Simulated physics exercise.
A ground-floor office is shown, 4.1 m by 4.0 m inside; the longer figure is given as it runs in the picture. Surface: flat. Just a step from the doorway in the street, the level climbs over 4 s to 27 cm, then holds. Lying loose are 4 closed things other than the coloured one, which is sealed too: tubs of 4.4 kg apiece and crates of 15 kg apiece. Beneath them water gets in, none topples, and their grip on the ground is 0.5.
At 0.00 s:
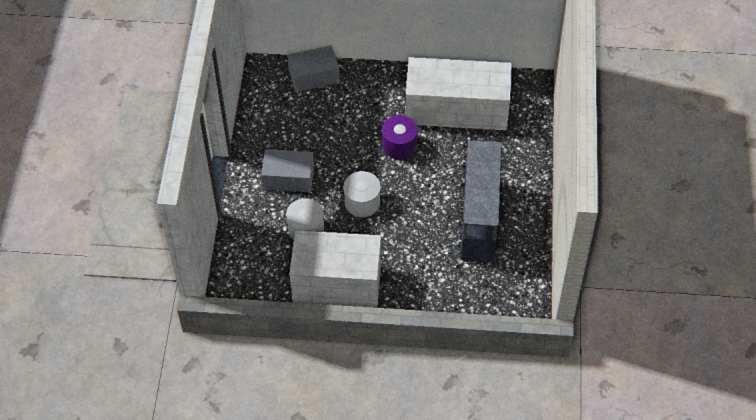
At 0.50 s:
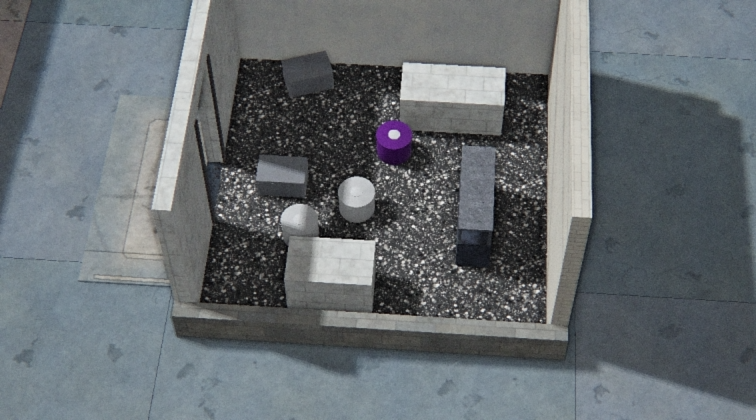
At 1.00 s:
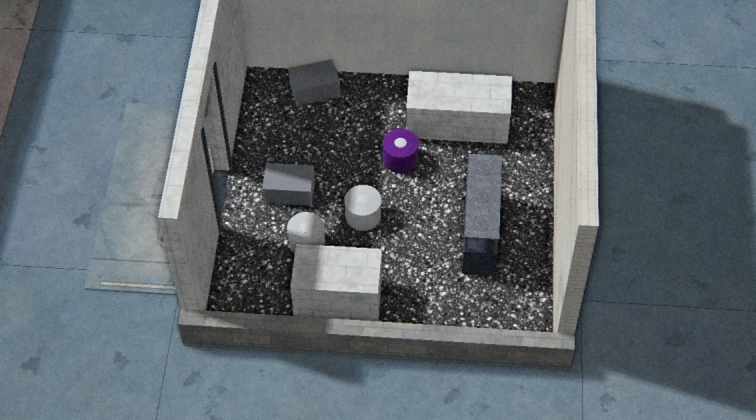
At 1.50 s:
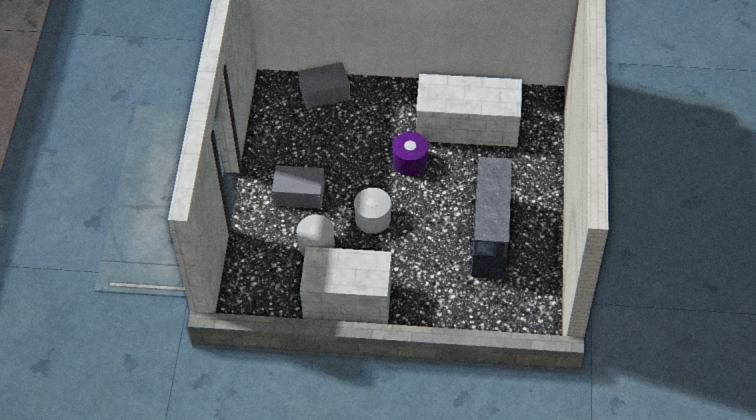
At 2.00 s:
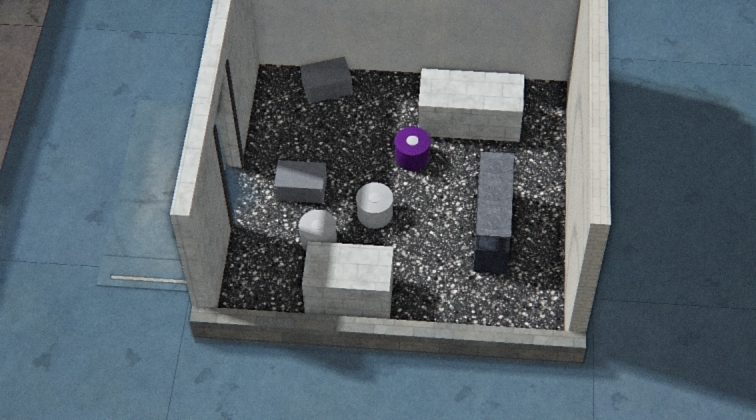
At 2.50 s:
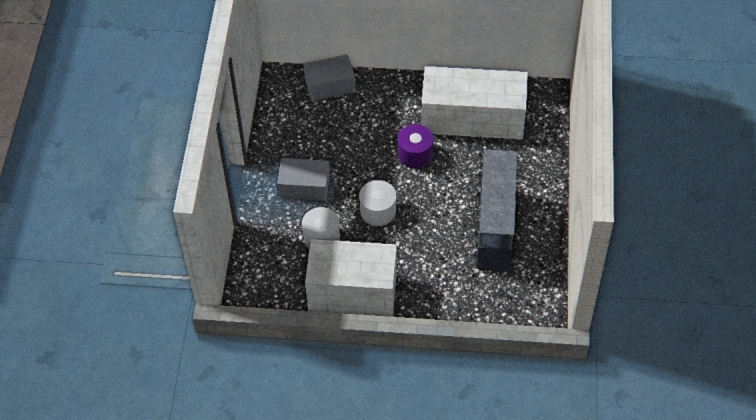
A purple tub stands near the middle of a roofless, pale-walled room on speckled black-and-white flooring, seen steeply from above. Two whitish tubs and a grey crate sit to its lower left, another crate behind, with white blocks at back and front and a long dark one at right. As the camera sways slightly, the grey paving outside turns blue with water, which then creeps through the left doorway; nothing inside shifts.
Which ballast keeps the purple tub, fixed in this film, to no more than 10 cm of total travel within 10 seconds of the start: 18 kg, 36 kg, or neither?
The answer is only the heavy one.
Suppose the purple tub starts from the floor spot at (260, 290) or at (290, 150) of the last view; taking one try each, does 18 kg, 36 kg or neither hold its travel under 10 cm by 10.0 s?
The small mass already works; the small mass already works.
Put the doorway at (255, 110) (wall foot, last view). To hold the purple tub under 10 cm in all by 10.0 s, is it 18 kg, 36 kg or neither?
Answer: Only the upper mass works.
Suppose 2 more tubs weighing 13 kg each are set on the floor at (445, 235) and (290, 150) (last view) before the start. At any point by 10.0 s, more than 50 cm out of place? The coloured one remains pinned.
The first comes out above the threshold, the second below the threshold.
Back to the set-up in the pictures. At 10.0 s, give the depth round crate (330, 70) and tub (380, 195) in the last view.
First about 5 cm, second about 13 cm.
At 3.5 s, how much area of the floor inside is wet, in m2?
Somewhere around 3.5 m2, roughly.
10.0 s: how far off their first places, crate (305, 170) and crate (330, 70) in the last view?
The first is 150 cm from its start, the second 40 cm.
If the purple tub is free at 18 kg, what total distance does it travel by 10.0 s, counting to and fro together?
It would cover some 140 cm all told.
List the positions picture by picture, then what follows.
The purple tub at (400, 130), on the bottom; water covers 0.0 m2; 0 of 5 have shifted, in the first picture.
The purple tub at (394, 135), on the bottom; water covers 0.0 m2; 0 of 5 have shifted, in the second picture.
The purple tub at (401, 143), on the bottom; water covers 0.0 m2; 0 of 5 have shifted, in the third picture.
The purple tub at (410, 146) rests on the ground; water covers 0.0 m2; 0 of 5 have shifted, in the fourth picture.
The purple tub at (413, 141), on the bottom; water covers 0.1 m2; 0 of 5 have shifted, in the fifth picture.
The purple tub at (416, 138), on the bottom; 0.6 m2 under water; 0 of 5 have shifted, in the sixth picture.
After 3.5 s the purple tub would be 0 cm from its start with 18 kg and 0 cm from its start with 36 kg; 0 cm of water round it then.
After 4.5 s the purple tub would be 0 cm from its start with 18 kg and 0 cm from its start with 36 kg; 2 cm of water round it then.
After 7.0 s the purple tub would be 21 cm from its start with 18 kg and 0 cm from its start with 36 kg; 9 cm of water round it then.
After 10.0 s the purple tub would be 129 cm from its start with 18 kg and 0 cm from its start with 36 kg; 12 cm of water round it then.
